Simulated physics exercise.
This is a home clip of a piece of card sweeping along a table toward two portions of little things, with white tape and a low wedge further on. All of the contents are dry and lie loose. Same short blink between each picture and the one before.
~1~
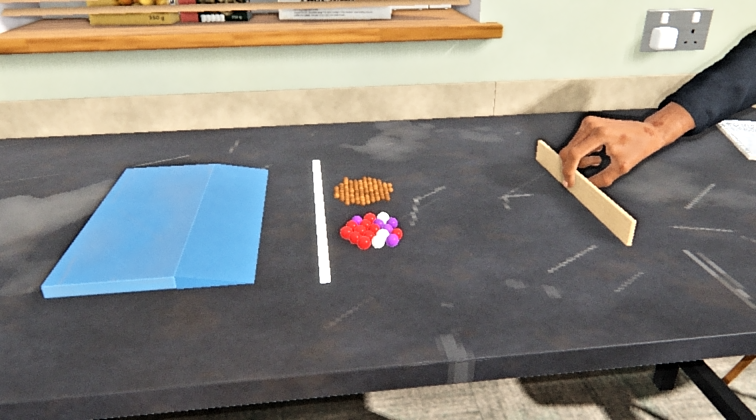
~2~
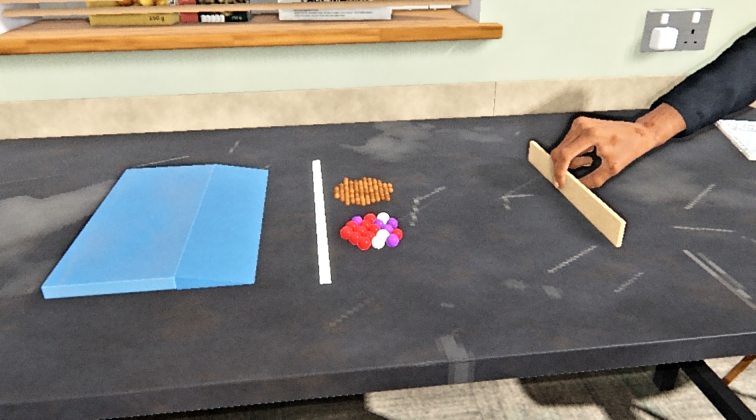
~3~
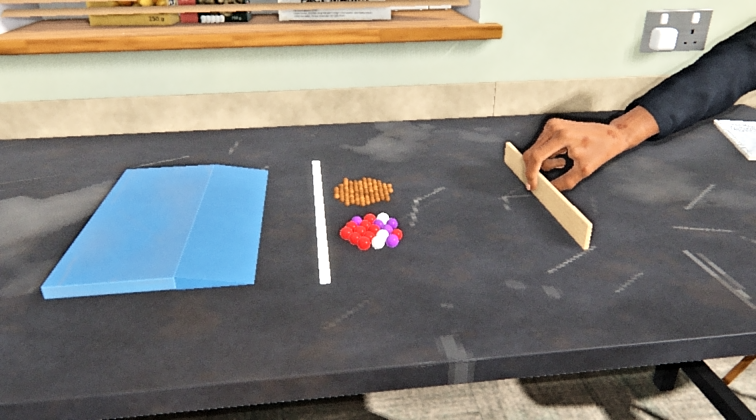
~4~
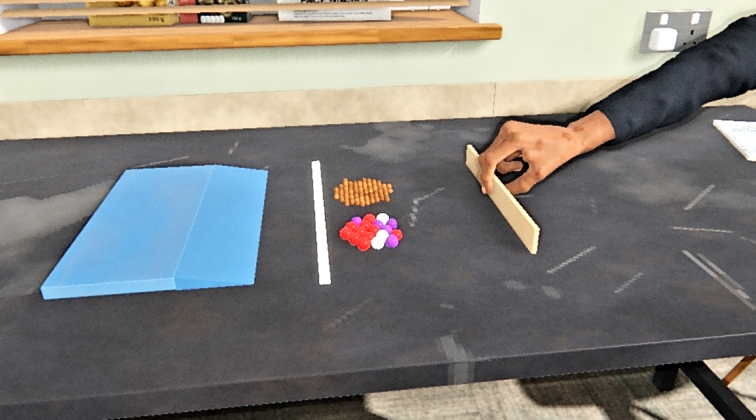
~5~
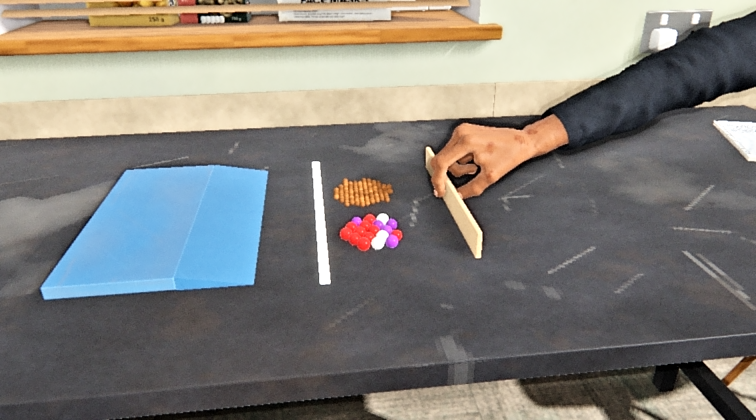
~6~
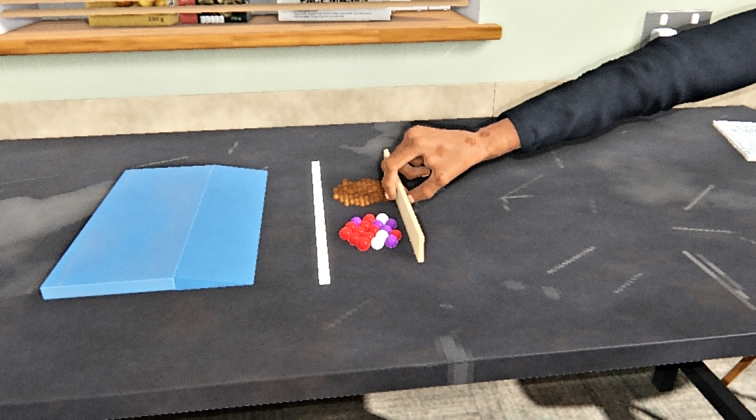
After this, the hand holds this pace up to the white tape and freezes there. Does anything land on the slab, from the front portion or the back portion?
The front portion gets some to the top, the Back portion gets some to the top.
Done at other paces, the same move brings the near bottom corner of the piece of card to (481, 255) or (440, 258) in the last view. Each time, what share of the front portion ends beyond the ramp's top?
First run: Near 100 %; second run: Near 100 %.
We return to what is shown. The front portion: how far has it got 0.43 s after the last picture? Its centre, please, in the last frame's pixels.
Its centre is near (28, 259).
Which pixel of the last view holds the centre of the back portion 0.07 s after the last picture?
Close to (326, 194).
Then, 0.07 s on from there, piece of card still moving, near (340, 190); front portion the whole lot short of the ramp; back portion the whole lot short of the ramp.
Then, 0.15 s on from there, piece of card stopped at the white tape; front portion a little past the top, near half on the ramp, near a third short of the ramp; back portion near a quarter on the ramp, the bulk short of the ramp.
Then, 0.43 s on from there, piece of card stopped at the white tape; front portion the whole lot past the top; back portion all but a few past the top, only a few on the ramp.
In the end, piece of card stopped at the white tape; front portion the whole lot past the top; back portion all but a few past the top, only a few on the ramp.
